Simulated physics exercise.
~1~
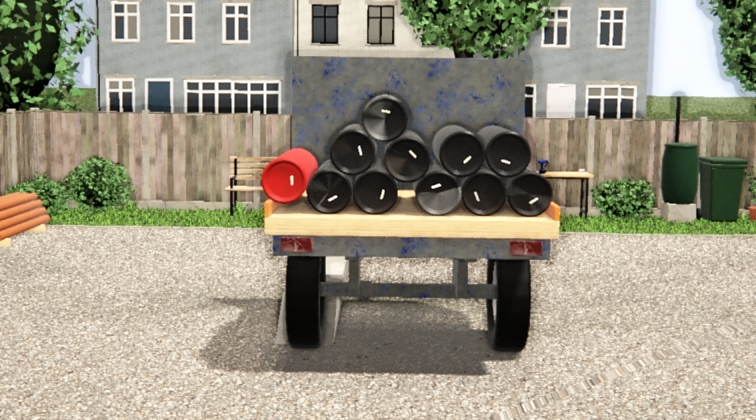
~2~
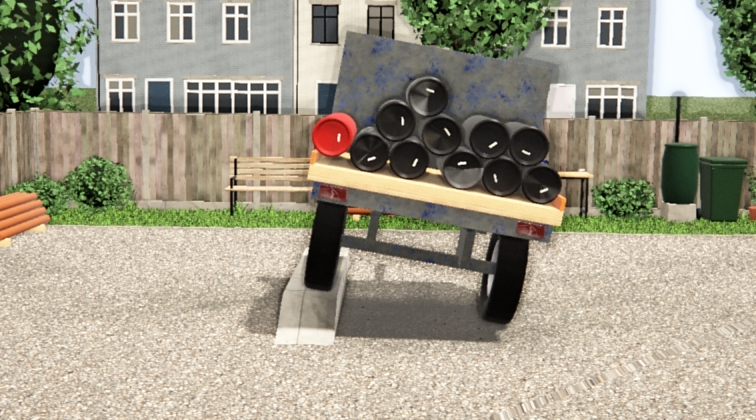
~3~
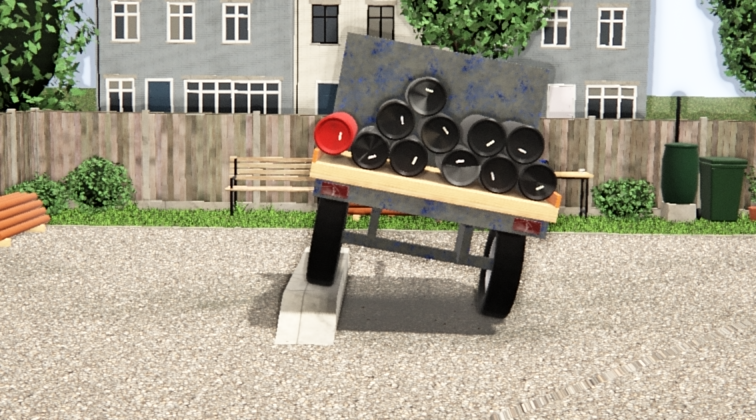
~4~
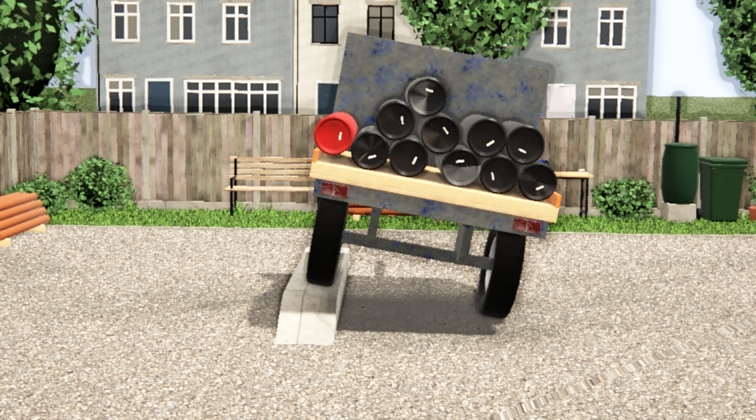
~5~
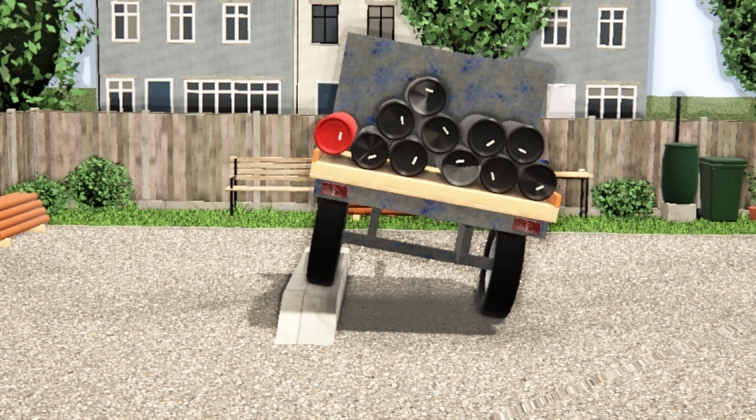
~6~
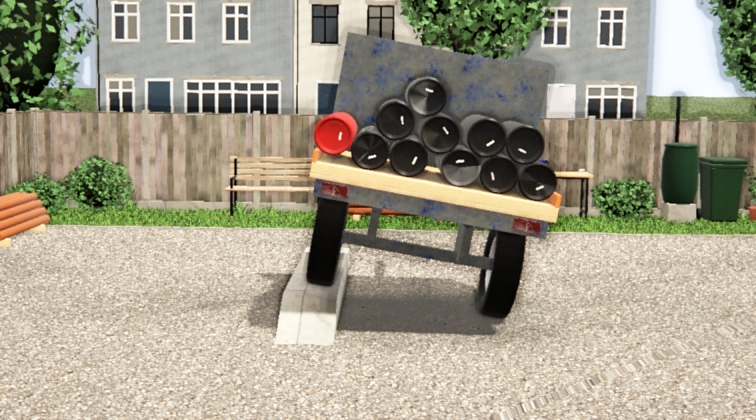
In a gravel yard, a loaded trailer tilts right on a kerb, keeping its red cylinder aboard.
